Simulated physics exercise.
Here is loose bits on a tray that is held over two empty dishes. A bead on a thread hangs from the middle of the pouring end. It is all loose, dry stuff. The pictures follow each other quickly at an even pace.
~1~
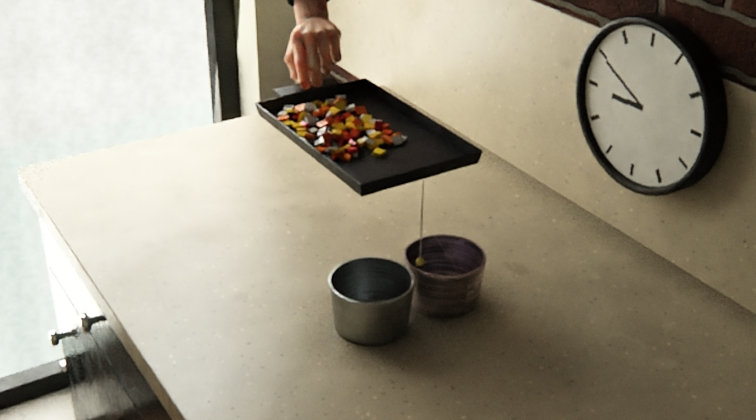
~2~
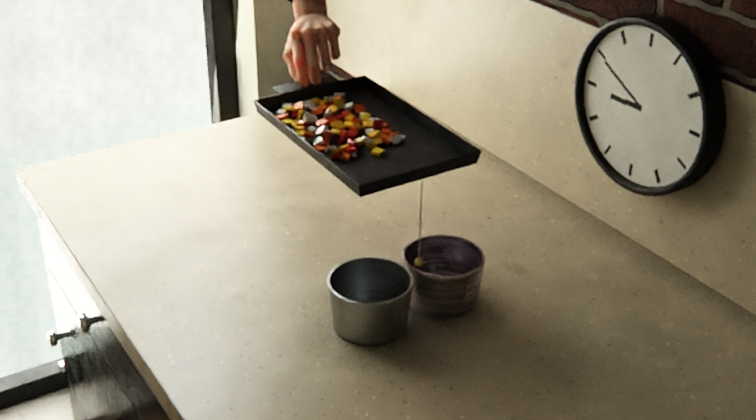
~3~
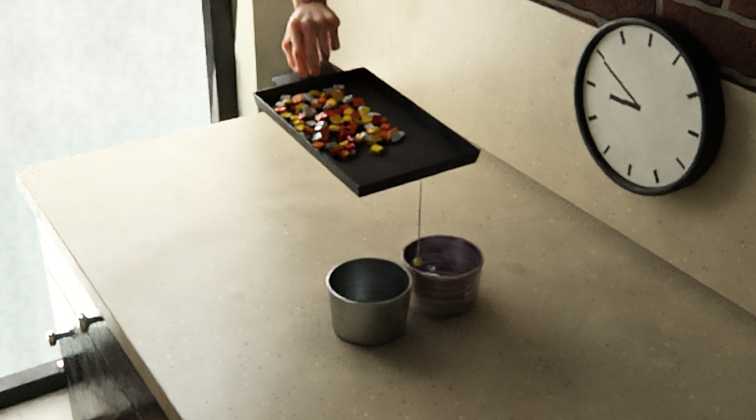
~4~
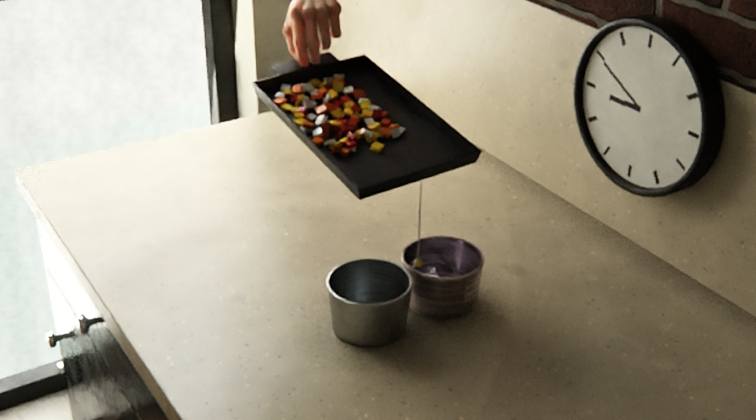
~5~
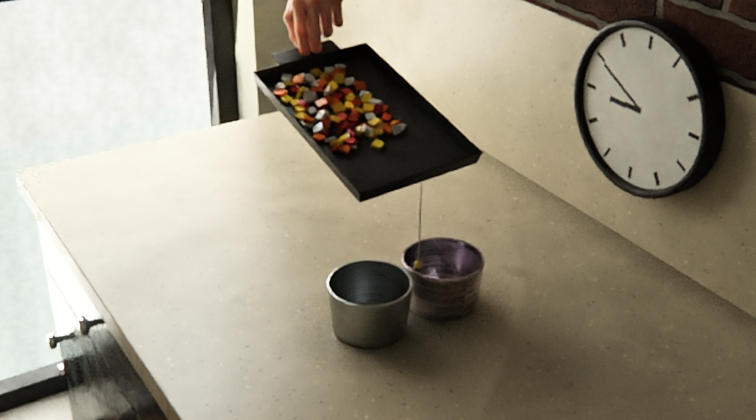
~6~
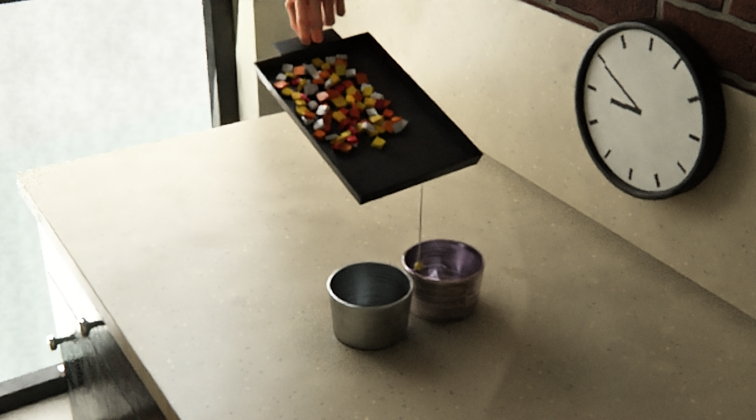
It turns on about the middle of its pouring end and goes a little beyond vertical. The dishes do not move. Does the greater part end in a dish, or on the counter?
They take under half between them.
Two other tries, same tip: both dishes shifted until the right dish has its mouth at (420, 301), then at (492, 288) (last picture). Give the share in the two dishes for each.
First some 80, then 70 per cent.
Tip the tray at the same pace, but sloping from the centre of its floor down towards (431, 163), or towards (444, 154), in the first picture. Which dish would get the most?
First the right dish, then right.
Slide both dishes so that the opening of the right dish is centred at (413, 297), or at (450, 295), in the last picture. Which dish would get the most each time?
In turn: The right dish; left.
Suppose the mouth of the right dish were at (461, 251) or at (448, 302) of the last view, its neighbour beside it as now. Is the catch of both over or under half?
In turn: Below a half; the larger part.
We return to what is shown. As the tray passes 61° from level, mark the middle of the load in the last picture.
Around (384, 176).
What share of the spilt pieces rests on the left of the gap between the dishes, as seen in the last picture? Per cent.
Near 40 %.
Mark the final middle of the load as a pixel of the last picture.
Around (404, 355).
Soon after the last picture, tray tipped steeply; nearly all on the tray; a small part in the air.
A little later, tray tipped past a quarter turn; about a third on the tray; a small part in the left dish; about half outside both; a small part in the air.
Later still, tray tipped past a quarter turn; about a quarter in the left dish; about two thirds outside both.
At rest, tray tipped past a quarter turn; about a quarter in the left dish; none in the right dish; about two thirds outside both.
